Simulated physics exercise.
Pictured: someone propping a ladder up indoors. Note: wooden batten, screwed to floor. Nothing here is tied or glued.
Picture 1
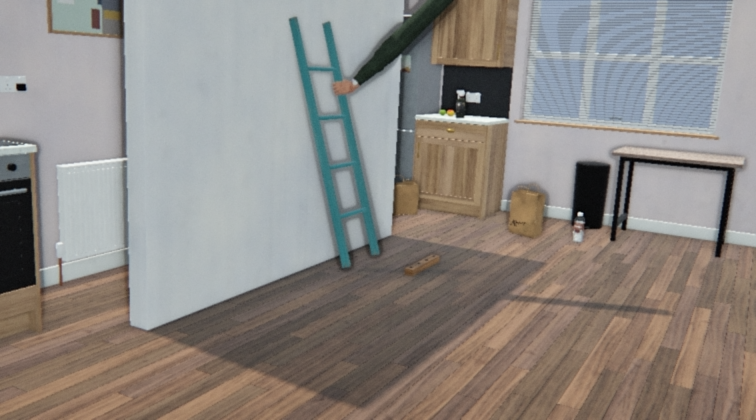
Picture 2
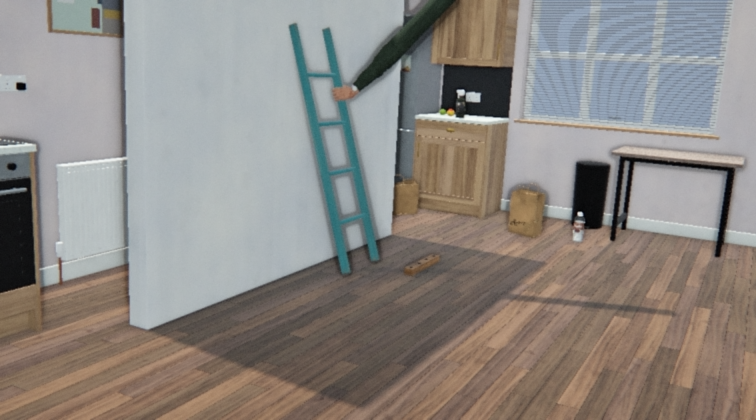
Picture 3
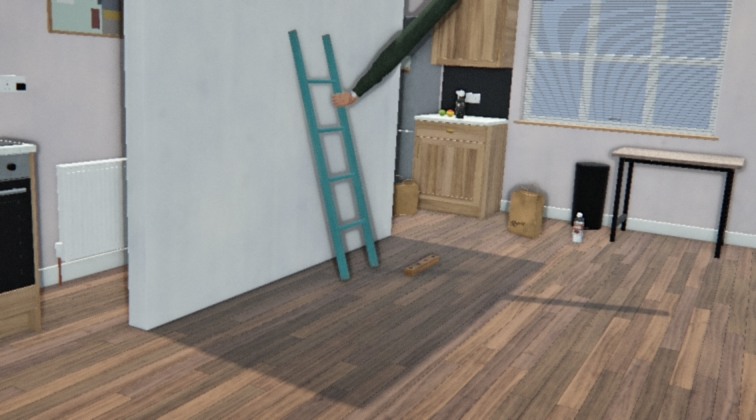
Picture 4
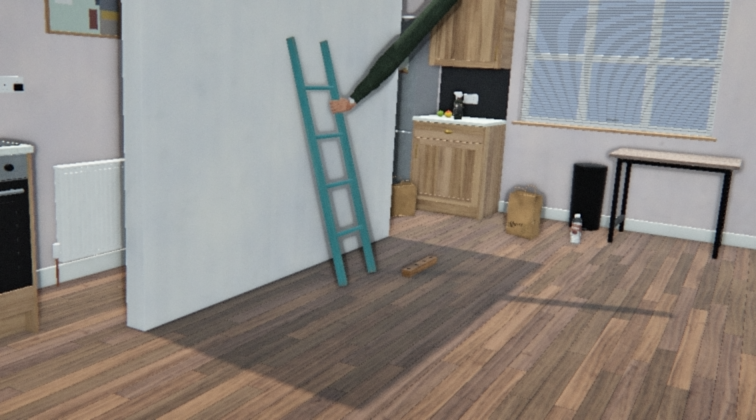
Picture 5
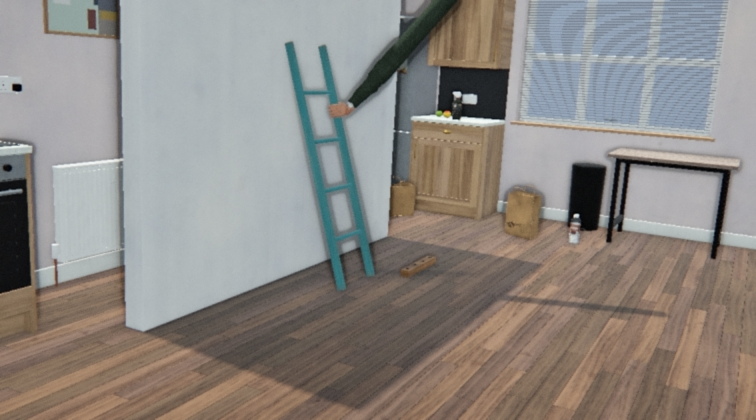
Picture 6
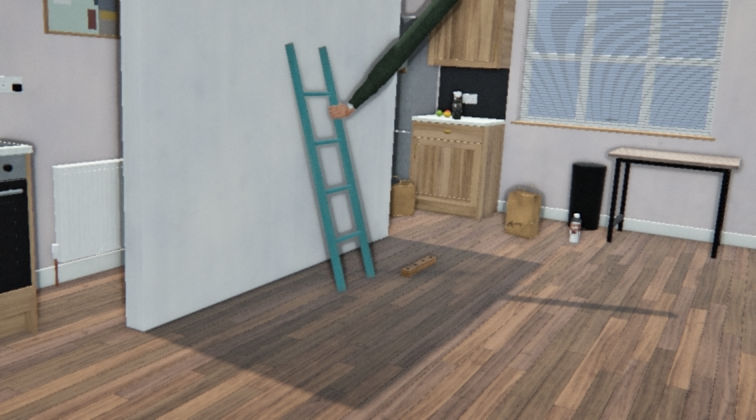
Turquoise ladder leaning against a pale wall, shifting slightly downward as a dark-sleeved arm grips it, then staying still in hand.
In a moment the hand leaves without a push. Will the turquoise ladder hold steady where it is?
Yes.
Then, 0.44 s on from there, turquoise ladder at rest near (332, 166).
In the end, the turquoise ladder holds its place, near (332, 166).
